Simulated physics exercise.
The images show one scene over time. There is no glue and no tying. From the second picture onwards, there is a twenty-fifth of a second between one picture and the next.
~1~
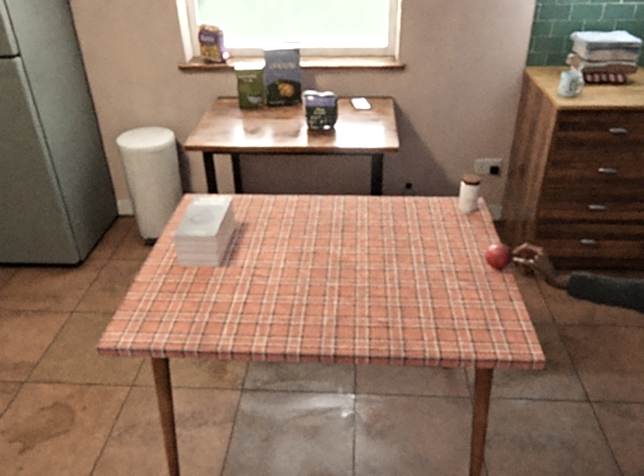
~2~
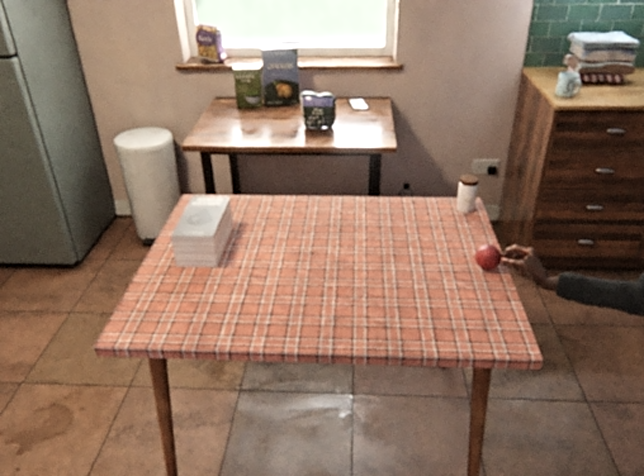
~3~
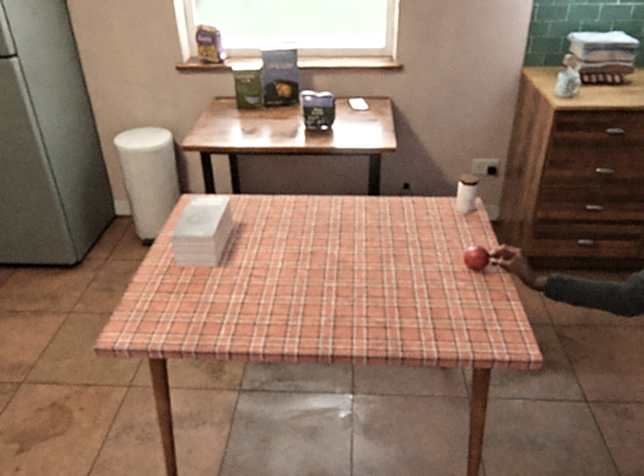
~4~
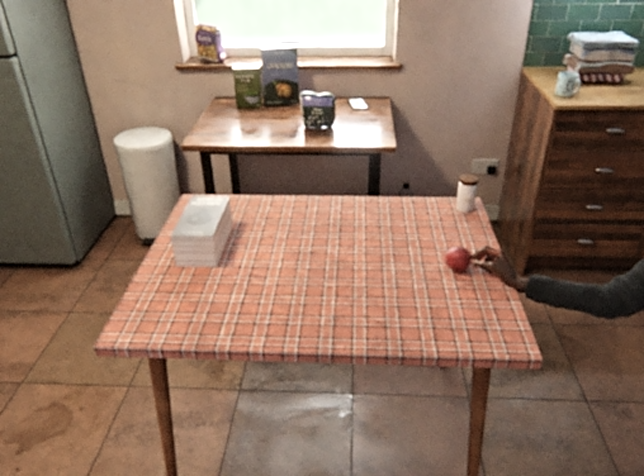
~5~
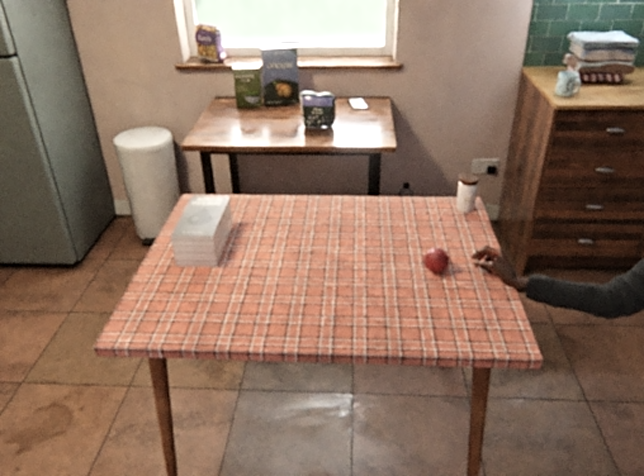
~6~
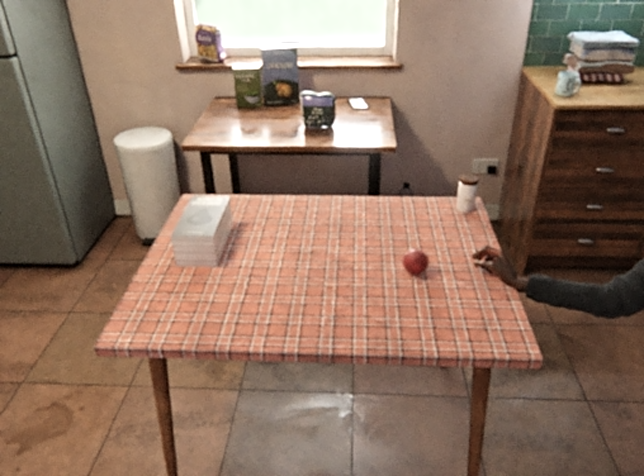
A red ball moved left across a checkered tablecloth, guided by a hand reaching in from the right, then rolled on by itself toward the middle while the hand stayed near the table's edge.
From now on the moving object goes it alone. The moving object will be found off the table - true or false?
True.
Then, 0.30 s after the last picture, red ball rolled well along near (257, 272).
Then, 0.60 s after the last picture, red ball now off the table.
Then, 0.90 s after the last picture, things are still on the move.
By the end, off the table, red ball.
